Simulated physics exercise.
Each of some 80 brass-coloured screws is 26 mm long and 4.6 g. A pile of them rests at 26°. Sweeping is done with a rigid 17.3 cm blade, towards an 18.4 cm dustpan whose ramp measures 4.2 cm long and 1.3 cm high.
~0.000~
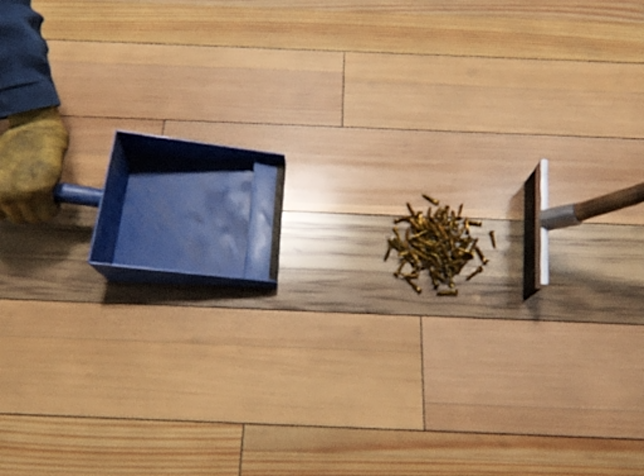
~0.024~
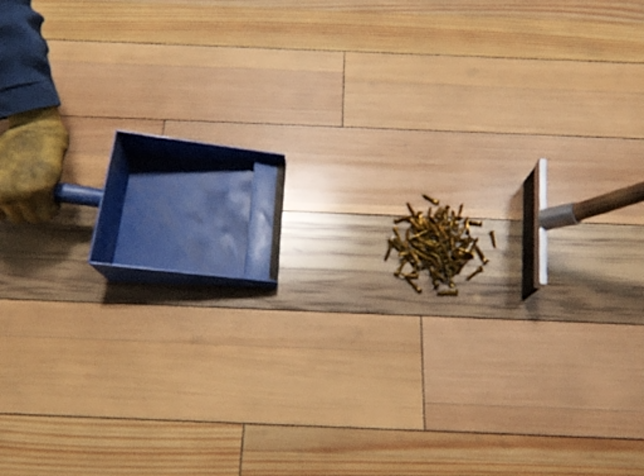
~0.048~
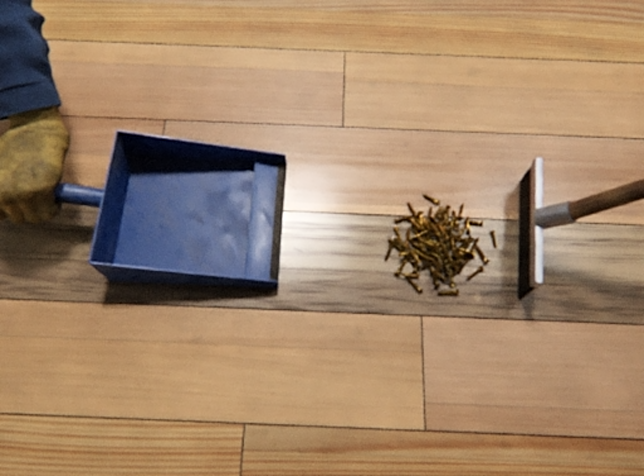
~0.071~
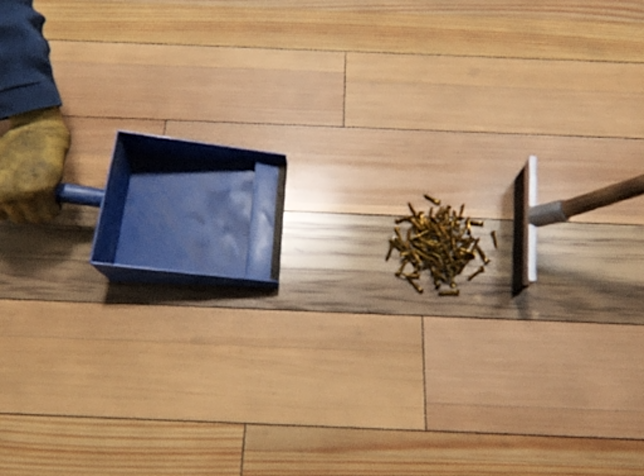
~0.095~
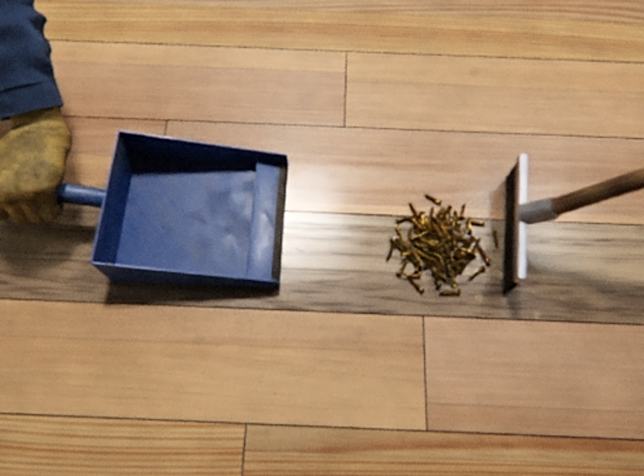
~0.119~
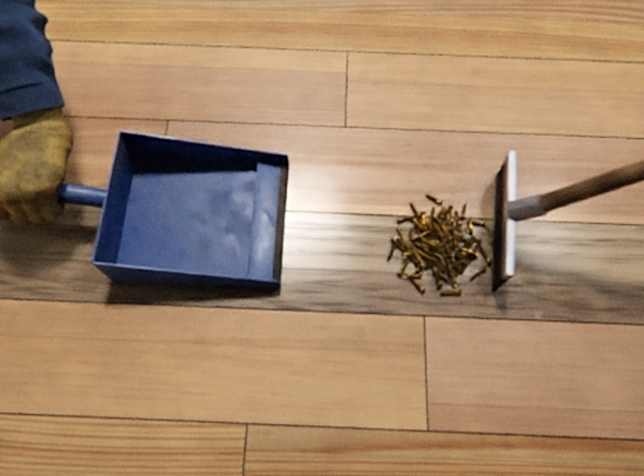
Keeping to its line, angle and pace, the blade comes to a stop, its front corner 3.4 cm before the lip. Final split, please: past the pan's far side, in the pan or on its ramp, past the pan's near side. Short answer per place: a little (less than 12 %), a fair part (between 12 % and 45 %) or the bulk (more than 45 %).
Far side - a little, pan - a fair part, near side - a little.
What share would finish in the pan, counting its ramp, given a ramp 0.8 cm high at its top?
I'd put it near 25 per cent, ramp counted.
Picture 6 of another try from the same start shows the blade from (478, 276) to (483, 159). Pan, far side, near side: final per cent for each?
Pan: 60, far side: 0, near side: 10.
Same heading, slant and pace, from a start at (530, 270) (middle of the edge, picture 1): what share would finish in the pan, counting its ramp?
Roughly 25 percent would end up there.
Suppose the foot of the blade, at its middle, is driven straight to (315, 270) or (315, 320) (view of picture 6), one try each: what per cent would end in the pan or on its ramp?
Some 15 and 0 per cent.
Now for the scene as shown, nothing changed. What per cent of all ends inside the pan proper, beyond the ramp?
About 0 %.
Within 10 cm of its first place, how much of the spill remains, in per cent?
That share is some 5 percent.
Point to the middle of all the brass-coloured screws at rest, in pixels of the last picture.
I'd put it at about (295, 216).
After 0.31 s, middle of the blade 16 cm from the lip; 0 % over the lip, far side 0 %, near side 5 %.
After 0.44 s, middle of the blade 8 cm from the lip; 0 % over the lip, far side 0 %, near side 5 %.
Then, at 0.69 s, middle of the blade 4 cm from the lip; 25 % over the lip, far side 0 %, near side 5 %.
At rest (1.4 s), far side 0 %, pan 20 %, near side 5 %, in front of the lip or behind the blade 70 %.
